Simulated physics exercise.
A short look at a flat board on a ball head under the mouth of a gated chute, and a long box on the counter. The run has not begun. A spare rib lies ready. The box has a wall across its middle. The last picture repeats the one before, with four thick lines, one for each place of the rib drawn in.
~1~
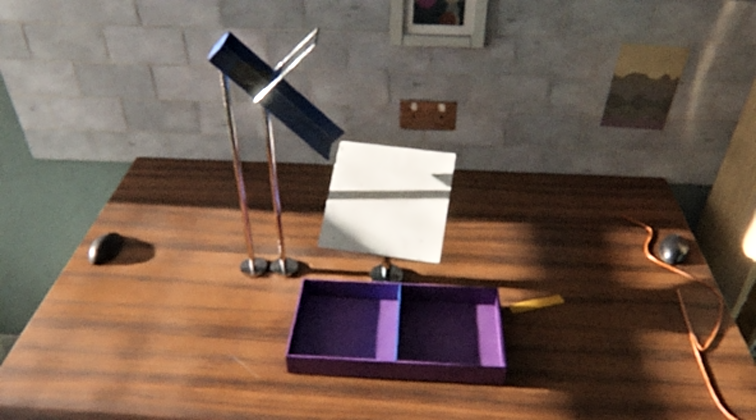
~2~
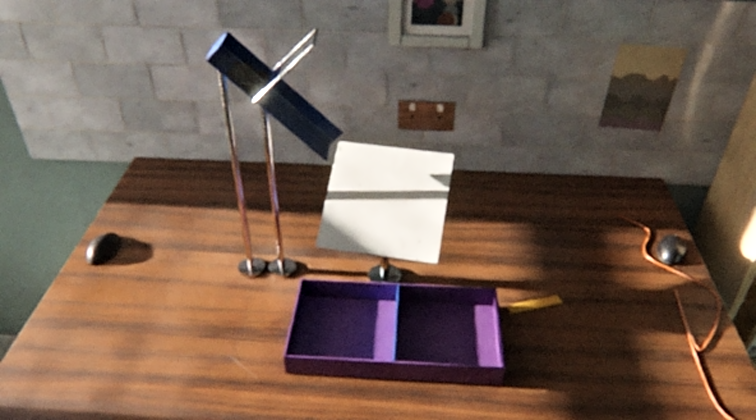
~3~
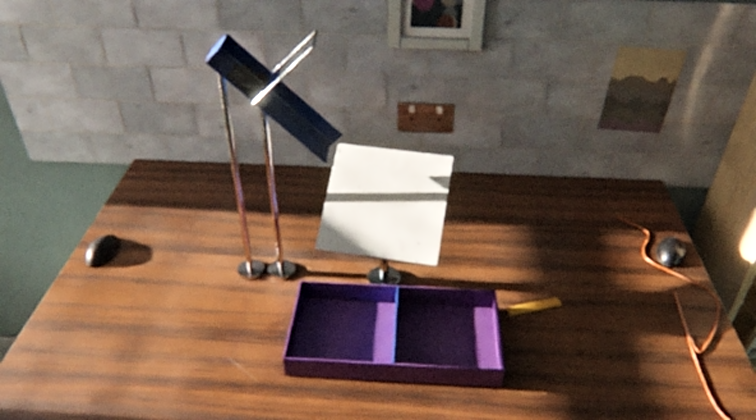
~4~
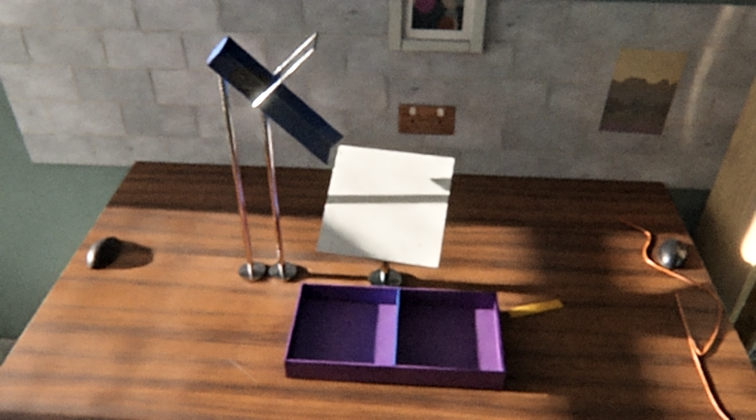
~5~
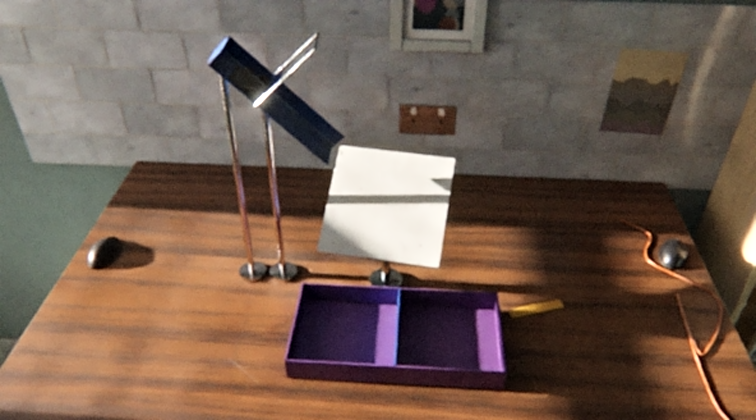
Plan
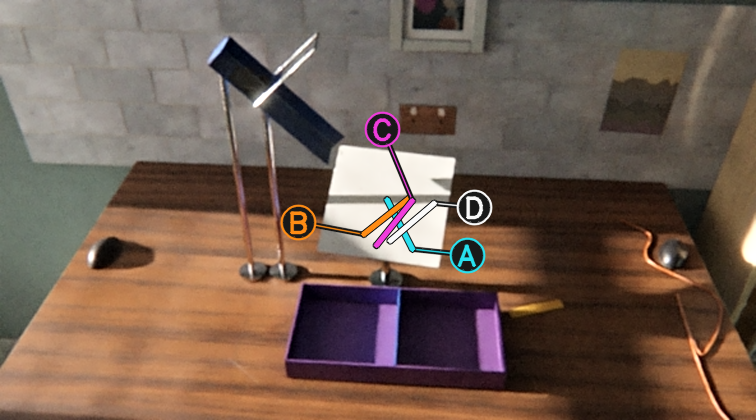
The clip opens on a dark blue chute raised on two thin metal legs above a wooden counter, with a tilted white board below it and a purple box divided in two in front. The view shifts very slightly, but nothing on the counter visibly moves through to the end.
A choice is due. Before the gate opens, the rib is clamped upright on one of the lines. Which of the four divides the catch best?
A is best.
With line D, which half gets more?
Left.
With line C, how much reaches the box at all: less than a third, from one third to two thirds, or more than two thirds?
Line C gives more than two thirds.
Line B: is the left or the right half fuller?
The left half.
On the marked copy, line A from (387, 199) to (412, 249); line B from (409, 198) to (363, 234); line C from (412, 200) to (376, 245); line D from (434, 203) to (390, 240).
With A, of what is caught, about a third in the left half, about two thirds in the right.
With B, of what is caught, nearly all in the left half, a small part in the right.
With C, of what is caught, nearly all in the left half, a small part in the right.
With D, of what is caught, nearly all in the left half, a small part in the right.
